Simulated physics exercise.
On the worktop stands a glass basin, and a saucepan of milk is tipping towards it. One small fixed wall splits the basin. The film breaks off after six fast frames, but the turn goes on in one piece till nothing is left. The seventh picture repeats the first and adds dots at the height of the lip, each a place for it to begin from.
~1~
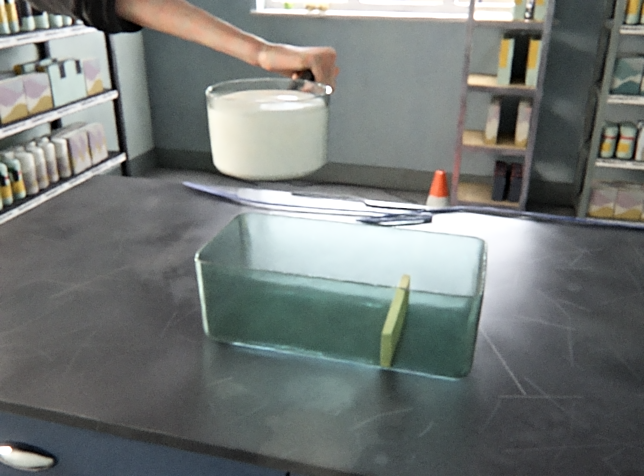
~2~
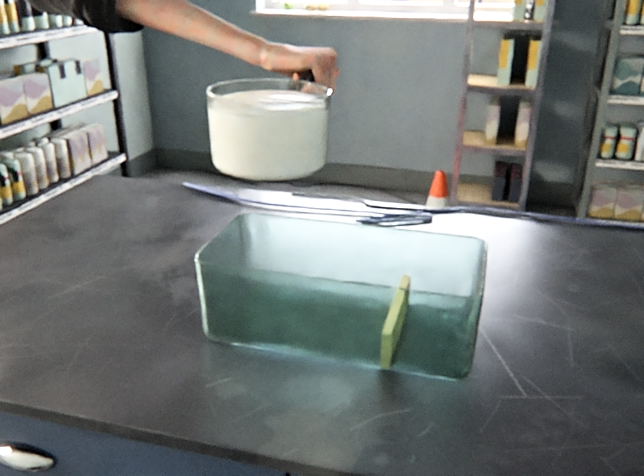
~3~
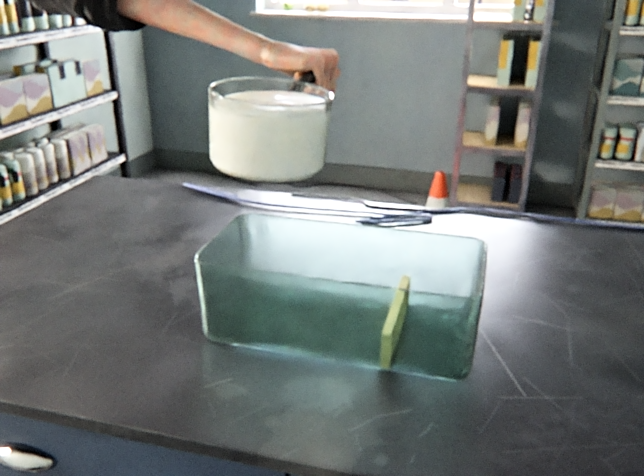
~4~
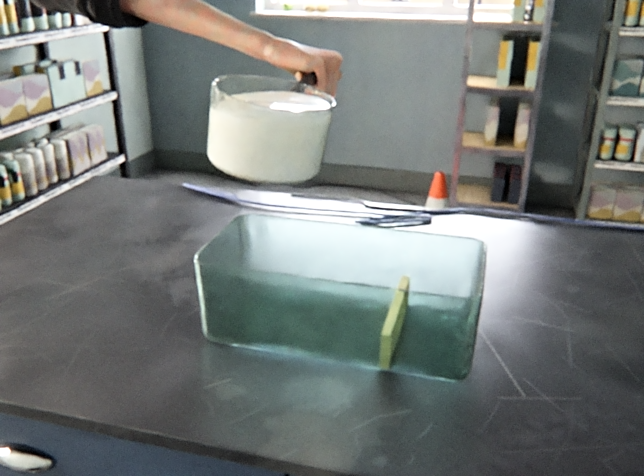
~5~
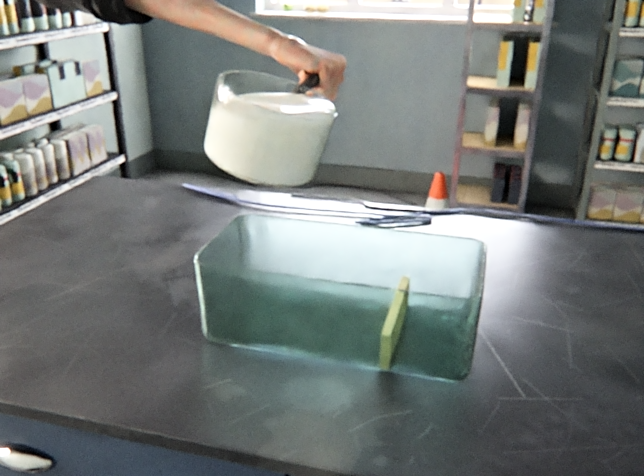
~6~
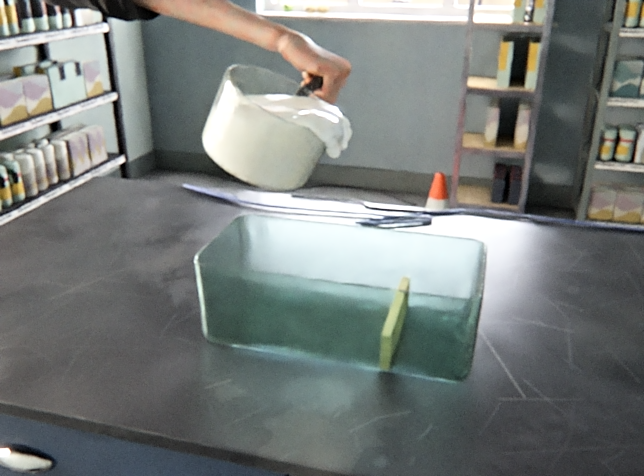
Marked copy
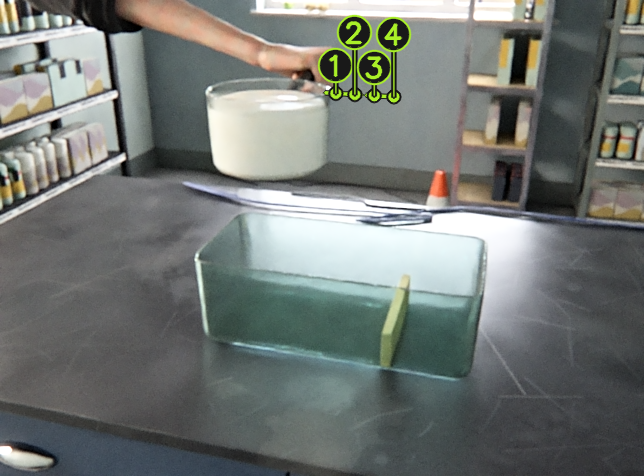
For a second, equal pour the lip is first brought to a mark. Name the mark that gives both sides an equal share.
The answer is dot 1.
In lime, 1 at (335, 93); 2 at (354, 94); 3 at (374, 95); 4 at (393, 96).
For dot 1, about 46 % ends left of the wall and 52 % right of it.
For dot 2, about 35 % ends left of the wall and 63 % right of it.
For dot 3, about 35 % ends left of the wall and 64 % right of it.
For dot 4, about 35 % ends left of the wall and 63 % right of it.
